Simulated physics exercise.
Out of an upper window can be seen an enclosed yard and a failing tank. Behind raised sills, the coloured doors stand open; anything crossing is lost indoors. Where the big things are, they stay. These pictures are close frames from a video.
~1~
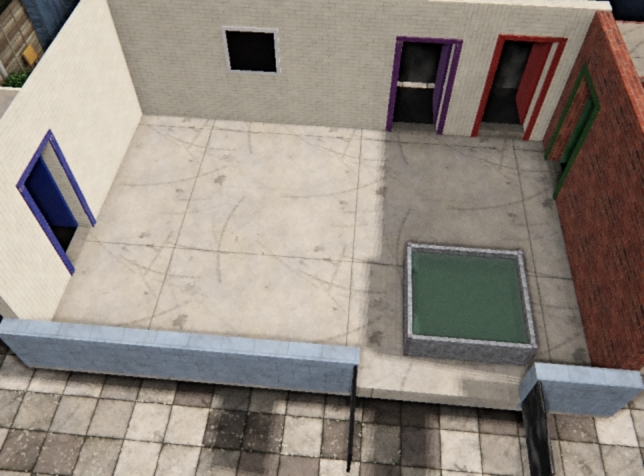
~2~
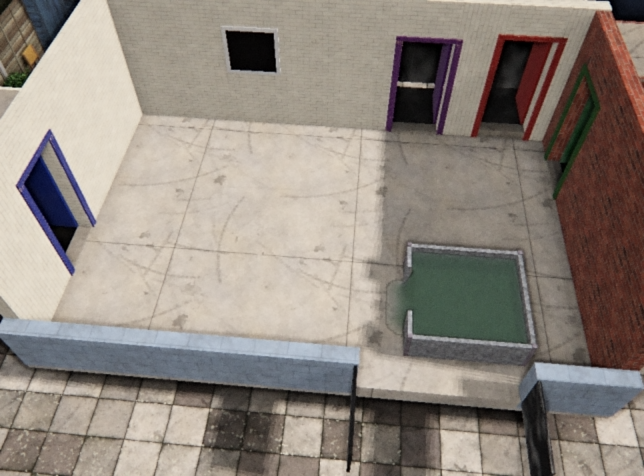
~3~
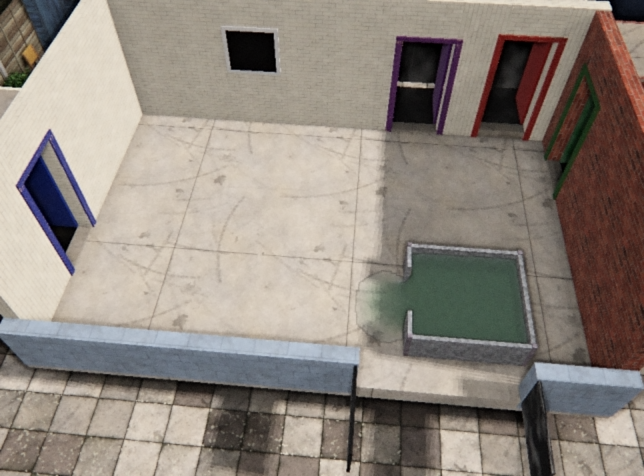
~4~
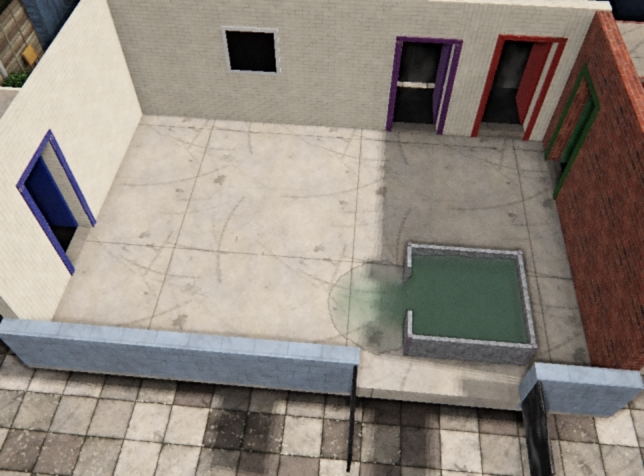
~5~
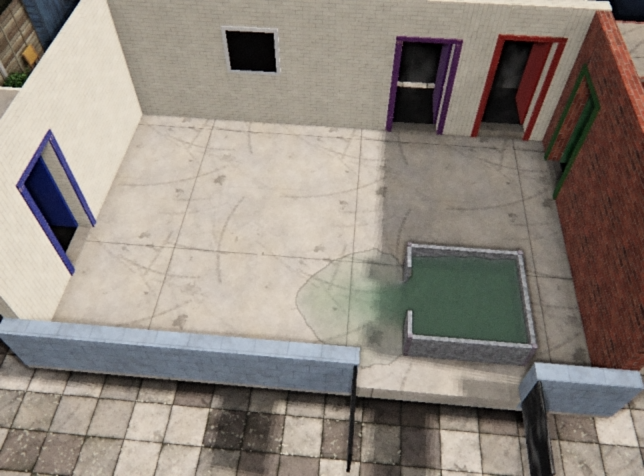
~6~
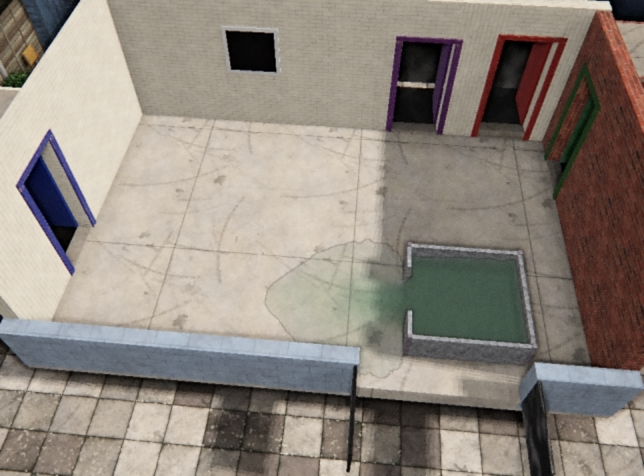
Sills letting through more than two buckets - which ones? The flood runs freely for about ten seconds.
At the end, green door: No more than two buckets. Purple door: No more than two buckets. Red door: No more than two buckets. Blue door: More than two buckets.
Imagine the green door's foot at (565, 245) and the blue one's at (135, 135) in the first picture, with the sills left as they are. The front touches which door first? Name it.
My answer: The blue-painted one.
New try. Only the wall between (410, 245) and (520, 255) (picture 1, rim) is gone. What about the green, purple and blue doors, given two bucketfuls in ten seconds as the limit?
In short: Green is over; purple is over; blue stays under.
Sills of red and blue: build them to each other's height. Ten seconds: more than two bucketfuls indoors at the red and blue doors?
Then the red door falls below the mark, and the blue door falls below the mark.
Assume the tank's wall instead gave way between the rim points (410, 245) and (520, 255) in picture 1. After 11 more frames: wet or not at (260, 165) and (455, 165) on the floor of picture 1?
Taking them in turn: Untouched and swamped.
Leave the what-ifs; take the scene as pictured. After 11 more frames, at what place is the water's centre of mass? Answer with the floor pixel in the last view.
Centre of the water: Near (380, 304).
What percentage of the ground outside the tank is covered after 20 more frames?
Roughly 45 %.
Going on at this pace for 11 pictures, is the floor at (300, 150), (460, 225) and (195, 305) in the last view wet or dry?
Result, as listed: Not wetted / not wetted / wetted.
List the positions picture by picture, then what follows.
The tank at (467, 295) is whole and still, in the first picture.
Water pours out at (408, 303) and has run to (399, 284), in the second picture.
Water pours out at (408, 303) and has run to (366, 284), in the third picture.
The front is at (335, 294), out from the gap at (408, 303), in the fourth picture.
Water pours out at (408, 302) and has run to (305, 292), in the fifth picture.
Water pours out at (408, 302) and has run to (275, 289), in the sixth picture.
A moment on, water covers 20 % of the floor; the green door not reached, the purple door not reached, the red door not reached, the blue door not reached.
Next, water covers 35 % of the floor; the green door not reached, the purple door not reached, the red door not reached, the blue door not reached.
Then, water covers 45 % of the floor; the green door not reached, the purple door not reached, the red door not reached, the blue door under two buckets in.
Later, water covers 50 % of the floor; the green door not reached, the purple door not reached, the red door not reached, the blue door over two buckets in.
In the end, water covers 60 % of the floor; the green door not reached, the purple door wet at the sill, nothing in, the red door not reached, the blue door over two buckets in.
